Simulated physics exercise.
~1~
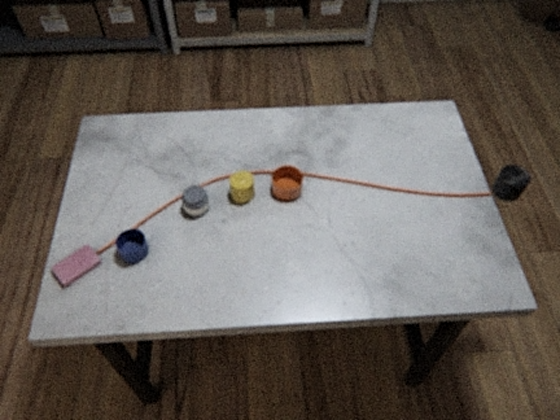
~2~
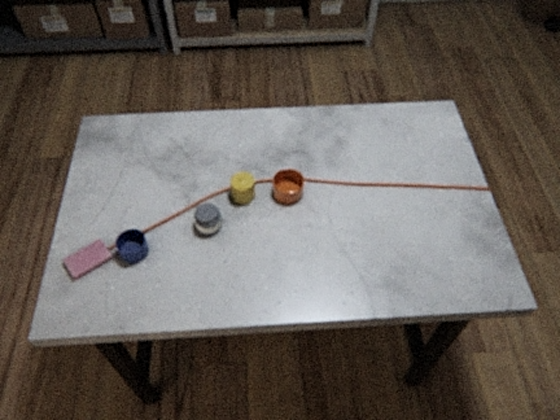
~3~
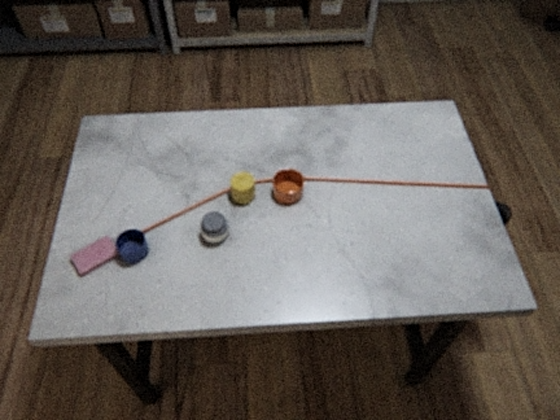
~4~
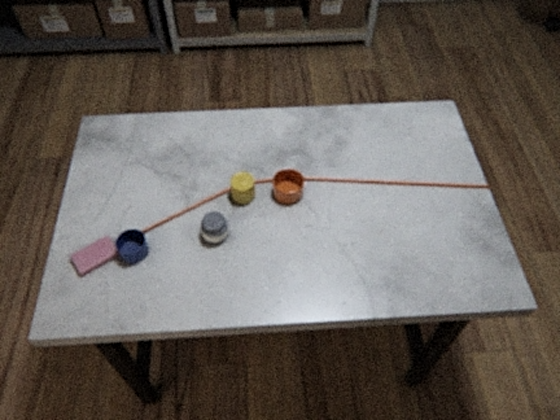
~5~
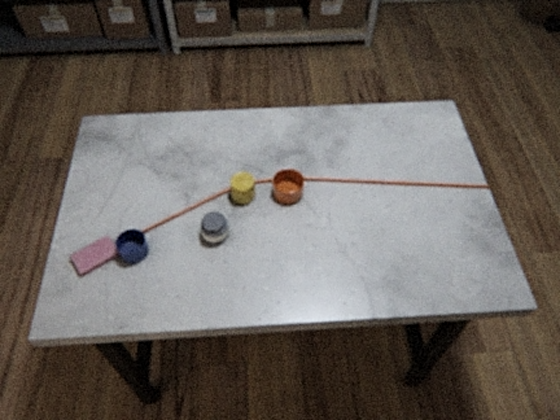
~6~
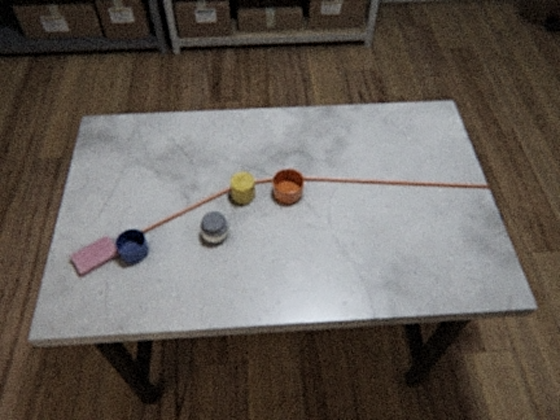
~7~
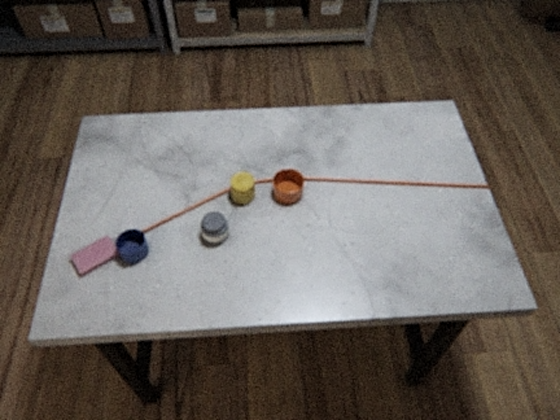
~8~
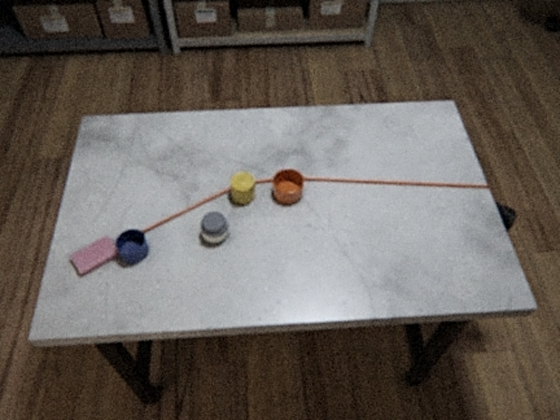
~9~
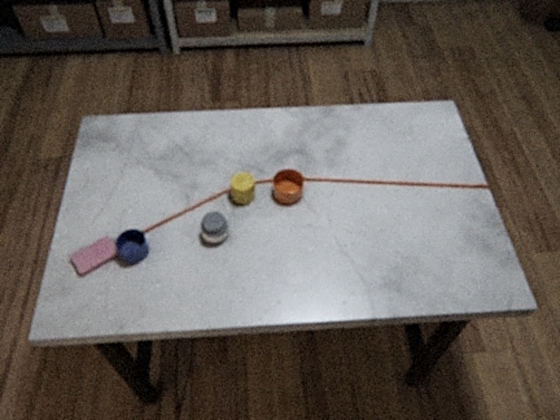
On a marble-topped table, a black object dropping off the right edge, its orange cord tugging a pink phone and nudging a grey jar.
